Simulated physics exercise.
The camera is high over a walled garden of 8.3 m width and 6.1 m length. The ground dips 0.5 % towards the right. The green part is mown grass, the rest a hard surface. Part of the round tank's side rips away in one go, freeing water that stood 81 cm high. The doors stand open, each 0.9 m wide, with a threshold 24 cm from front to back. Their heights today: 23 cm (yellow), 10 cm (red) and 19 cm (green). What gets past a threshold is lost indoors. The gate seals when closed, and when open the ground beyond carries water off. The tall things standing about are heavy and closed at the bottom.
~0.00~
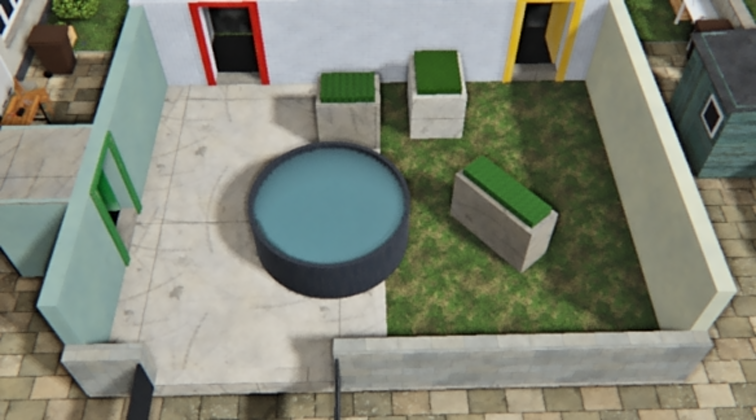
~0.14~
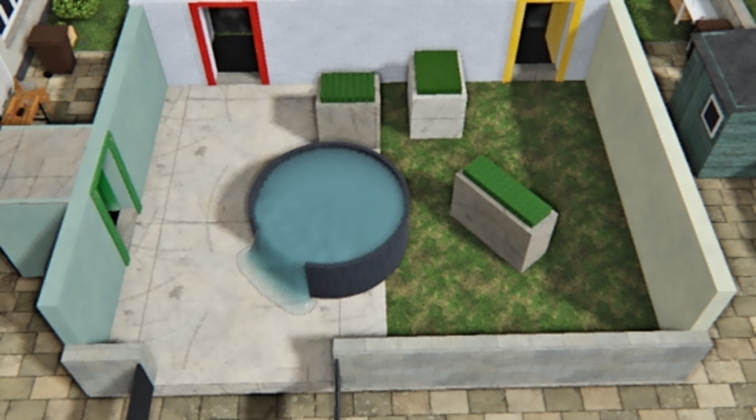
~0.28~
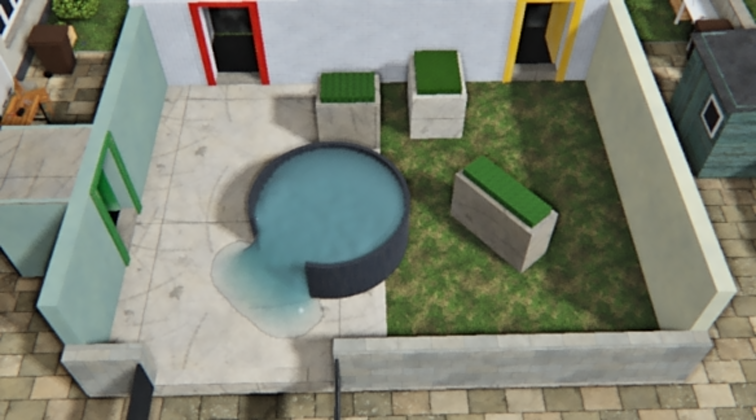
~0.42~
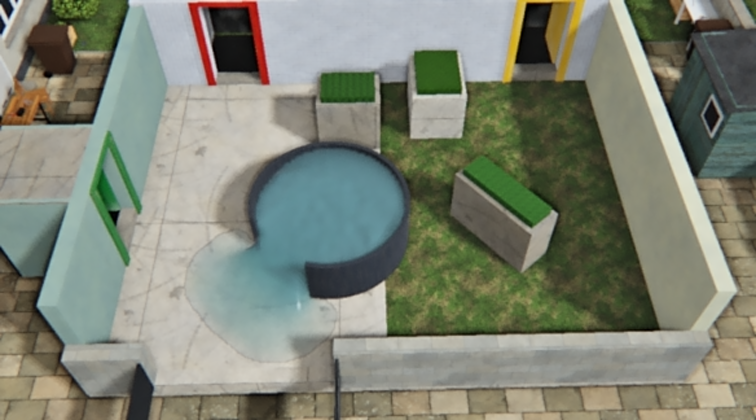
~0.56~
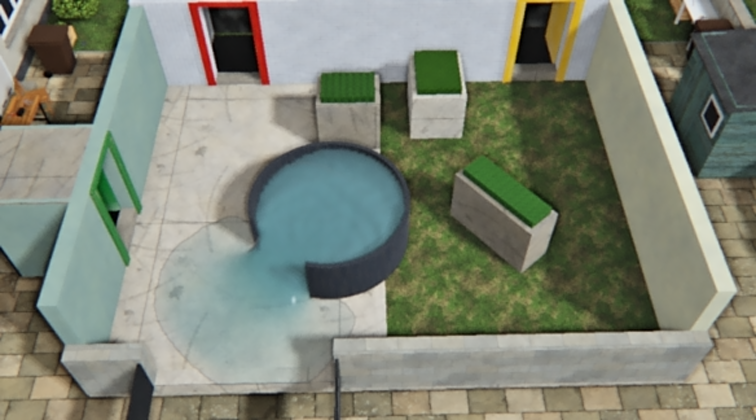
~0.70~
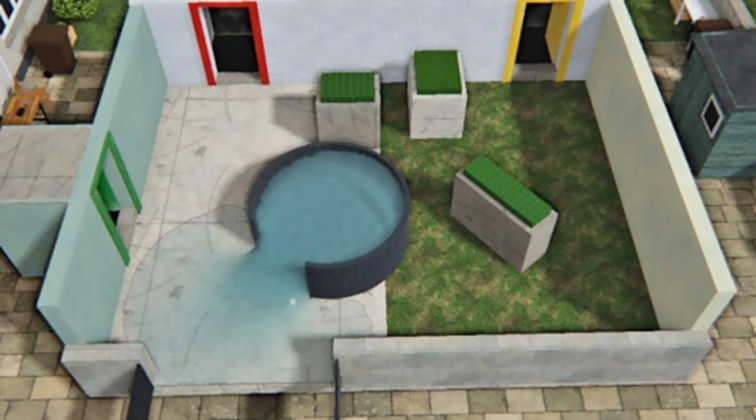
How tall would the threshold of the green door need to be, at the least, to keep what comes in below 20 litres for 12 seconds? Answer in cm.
It would have to be roughly 10 cm high.
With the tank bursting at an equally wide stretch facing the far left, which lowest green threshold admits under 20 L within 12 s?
About 8.0 cm.
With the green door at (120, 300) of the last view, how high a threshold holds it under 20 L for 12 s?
Roughly 30 cm.
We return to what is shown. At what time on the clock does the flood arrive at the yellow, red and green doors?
Yellow 9.5 s, red 4.0 s, green 0.9 s.
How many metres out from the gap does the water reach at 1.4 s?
About 2.8 m.
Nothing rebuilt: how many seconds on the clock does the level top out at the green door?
Near 2.6 s.
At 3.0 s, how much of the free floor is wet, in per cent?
Near 25 per cent is wet.
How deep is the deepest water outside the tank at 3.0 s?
Up to some 28 cm.
After 1.4 s water covers 15 % of the floor, deepest (50 cm) near (103, 370); 10 cm at the green door, 0 litres in over its 19 cm threshold.
After 3.0 s water covers 25 % of the floor, deepest (28 cm) near (149, 325); 14 cm at the green door, 0 litres in over its 19 cm threshold.
After 12.0 s water covers 60 % of the floor, deepest (8 cm) near (397, 106); 3 cm at the green door, 0 litres in over its 19 cm threshold.
At the green door as built, the water arrived by 1.0 s and peaked near 15 cm at 2.6 s.
With a threshold of 8.5 cm, 33 litres would have come in within the 12 s; with 11.5 cm, 11 litres. So under 20 litres takes about 10 cm.
